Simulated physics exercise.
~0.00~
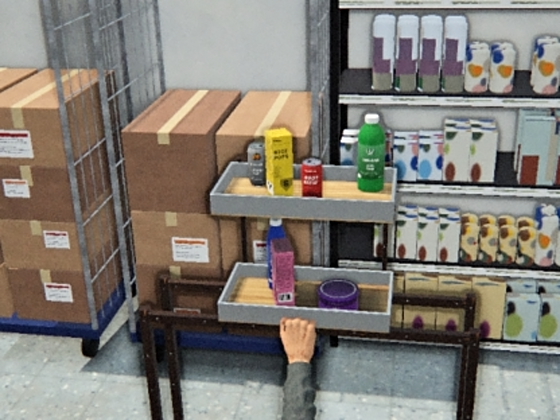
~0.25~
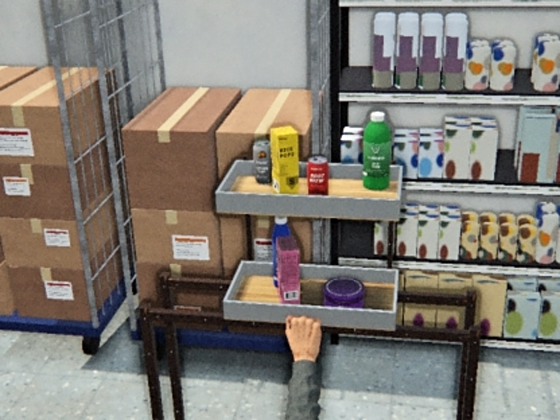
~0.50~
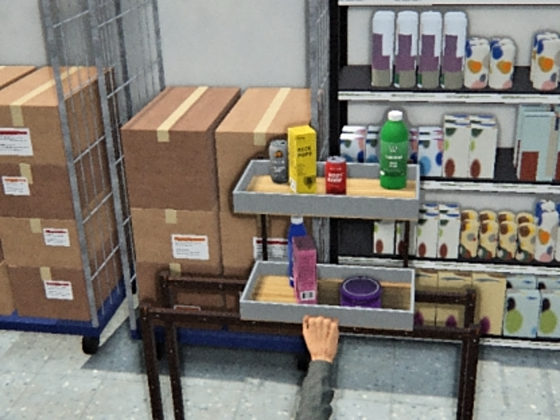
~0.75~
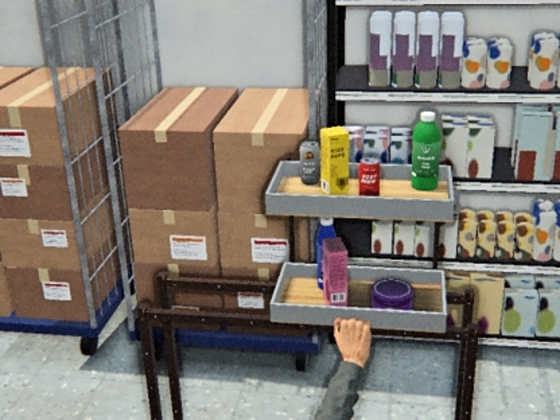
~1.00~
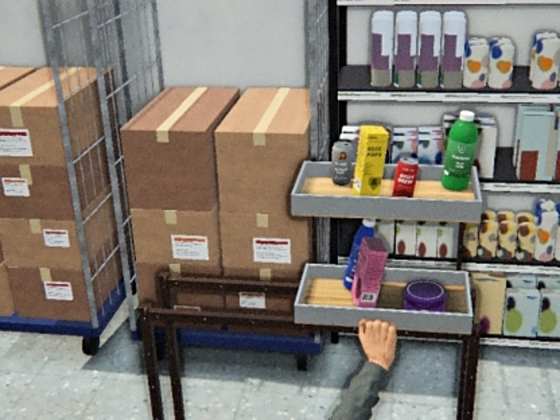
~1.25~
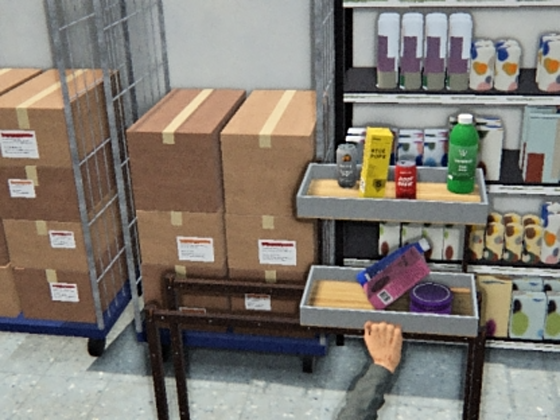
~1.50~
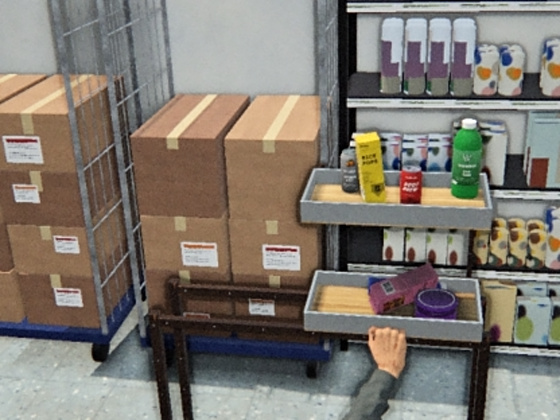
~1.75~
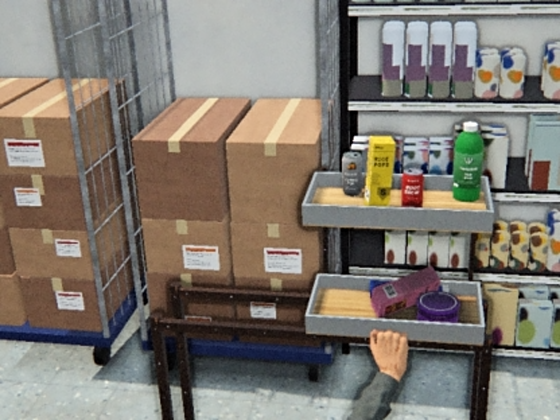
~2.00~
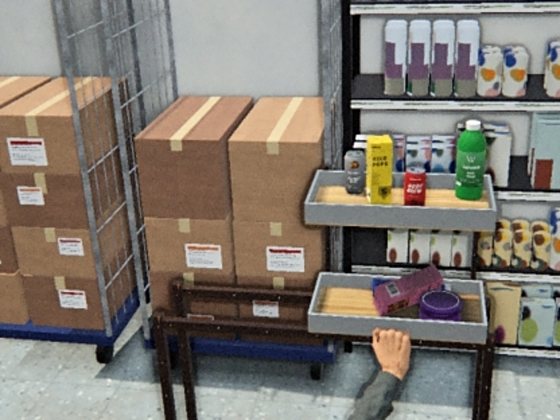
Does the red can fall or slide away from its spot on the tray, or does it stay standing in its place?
The red can stays standing in its place on the upper tray, between the yellow carton and the green bottle.
In a stockroom, a hand slides a two-level tray right, and two lower items topple.
